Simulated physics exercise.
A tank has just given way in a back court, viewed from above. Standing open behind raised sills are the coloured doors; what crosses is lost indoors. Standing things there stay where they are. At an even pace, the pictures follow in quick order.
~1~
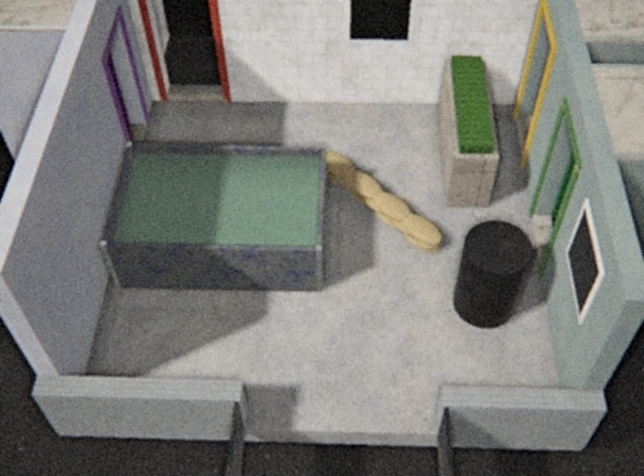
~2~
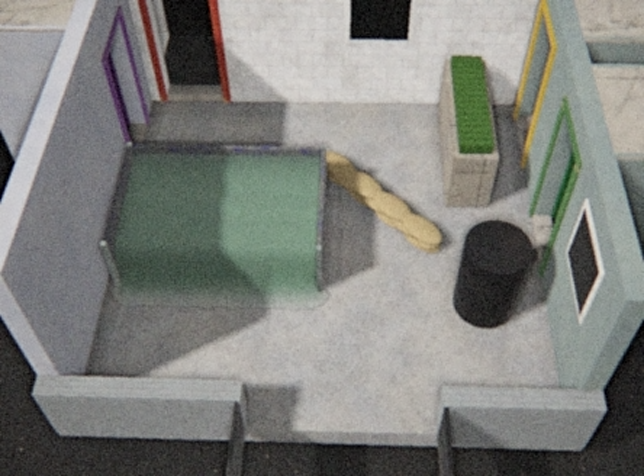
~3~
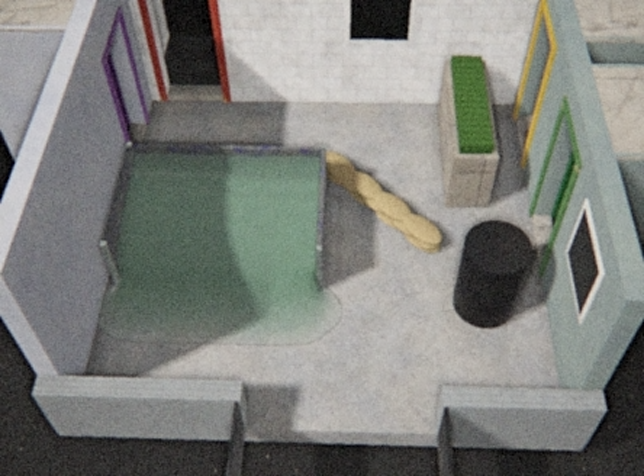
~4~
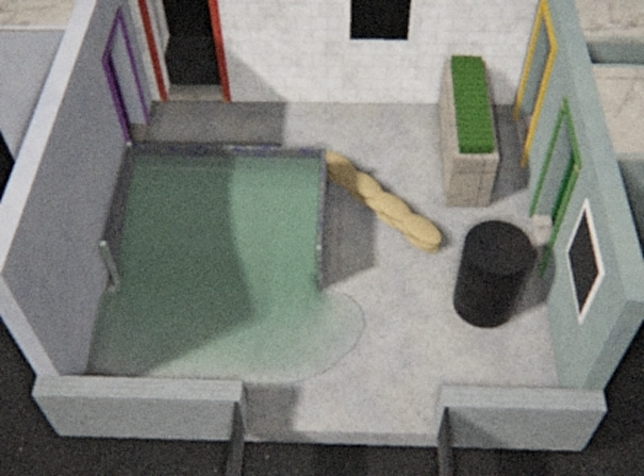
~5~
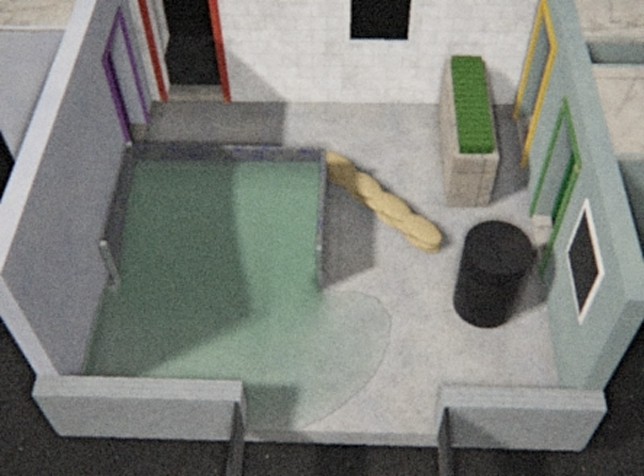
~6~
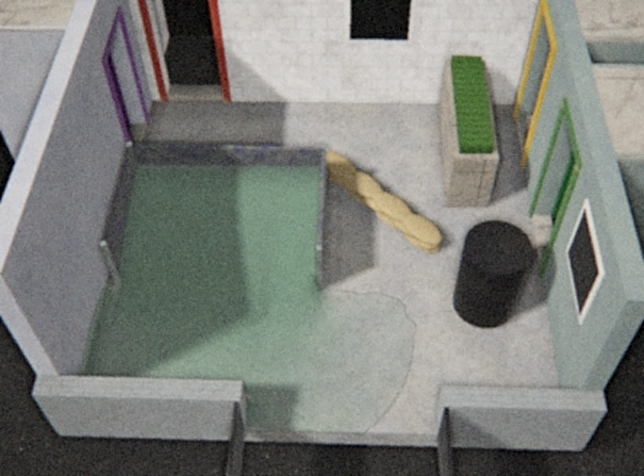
Green water burst through the front side of a big tank in a walled courtyard, poured toward the front wall, then spread steadily right across the floor and into the front opening.
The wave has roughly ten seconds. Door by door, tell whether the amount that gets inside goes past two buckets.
Door by door: The yellow door stays at two buckets or less, the red door stays at two buckets or less, the green door stays at two buckets or less, the purple door stays at two buckets or less.
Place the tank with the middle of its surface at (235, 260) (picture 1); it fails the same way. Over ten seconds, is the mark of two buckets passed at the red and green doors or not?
My reading: The red door overshoots it; the green door falls short.
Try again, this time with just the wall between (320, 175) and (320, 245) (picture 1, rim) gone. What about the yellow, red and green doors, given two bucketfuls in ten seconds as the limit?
Well, I'd say the yellow door breaks the threshold, while the red door comes in lower and the green door breaks the threshold.
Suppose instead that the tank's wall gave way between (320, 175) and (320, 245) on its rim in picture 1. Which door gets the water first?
The answer is the green-painted one.
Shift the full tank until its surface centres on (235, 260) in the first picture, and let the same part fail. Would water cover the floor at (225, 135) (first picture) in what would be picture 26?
Submerged.
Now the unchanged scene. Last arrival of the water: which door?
It's the one in yellow.
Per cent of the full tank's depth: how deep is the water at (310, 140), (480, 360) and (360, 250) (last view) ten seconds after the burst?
Readings in order: Around 6, 10 and 10 %.
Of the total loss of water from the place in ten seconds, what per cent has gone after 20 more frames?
Close to 60 out of every hundred.
A moment on, water covers 30 % of the floor; the yellow door not reached, the red door not reached, the green door not reached, the purple door not reached.
Next, water covers 35 % of the floor; the yellow door not reached, the red door not reached, the green door not reached, the purple door not reached.
Then, water covers 50 % of the floor; the yellow door not reached, the red door under two buckets in, the green door not reached, the purple door under two buckets in.
Later, water covers 70 % of the floor; the yellow door wet at the sill, nothing in, the red door under two buckets in, the green door wet at the sill, nothing in, the purple door under two buckets in.
In the end, water covers 90 % of the floor; the yellow door under two buckets in, the red door under two buckets in, the green door wet at the sill, nothing in, the purple door under two buckets in.
